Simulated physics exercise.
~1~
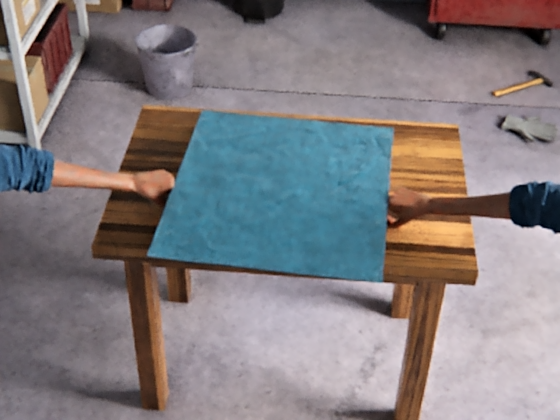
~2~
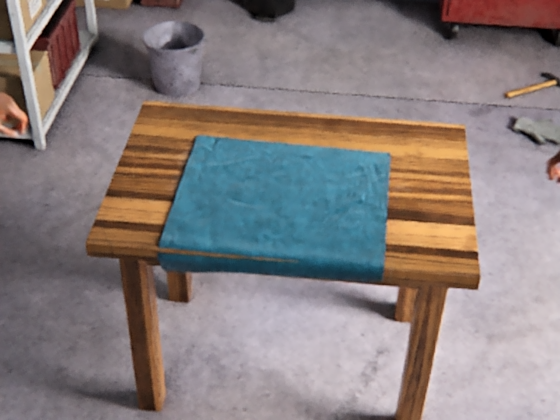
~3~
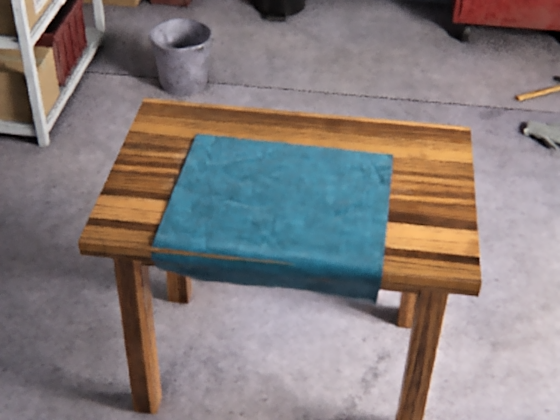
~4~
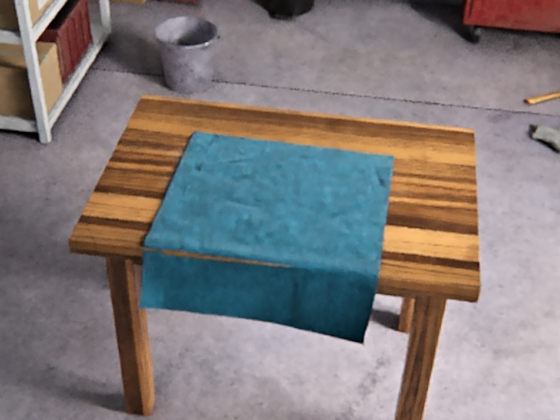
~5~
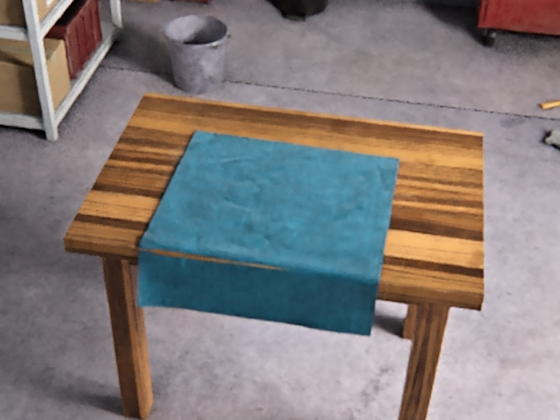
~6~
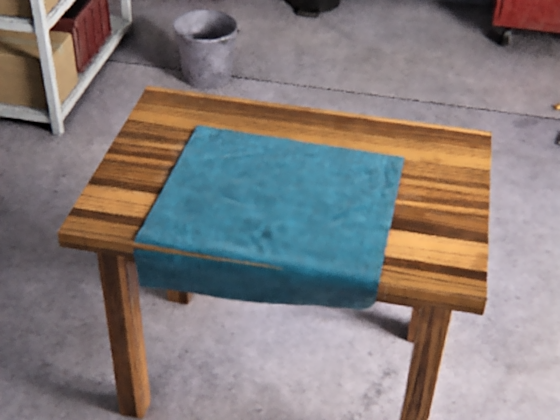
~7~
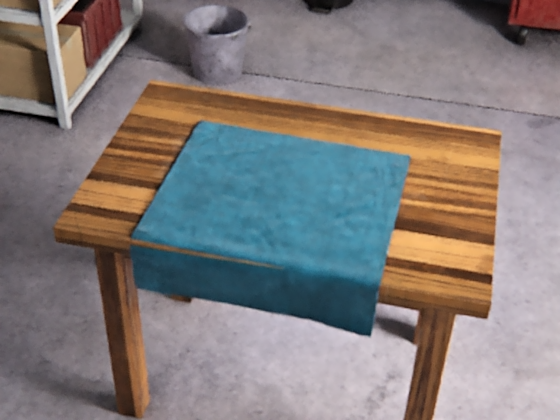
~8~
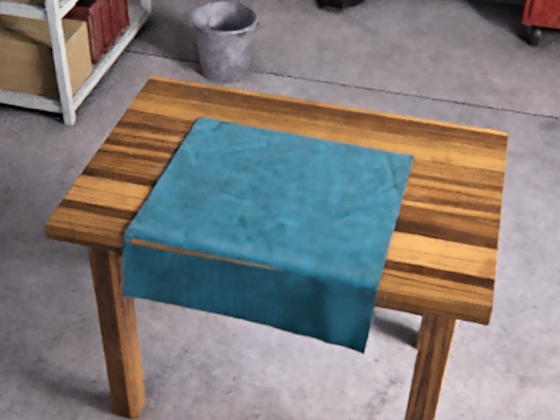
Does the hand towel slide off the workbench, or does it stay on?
The hand towel stays on the workbench. Its front part hangs over the near edge while most of it still rests on the top.
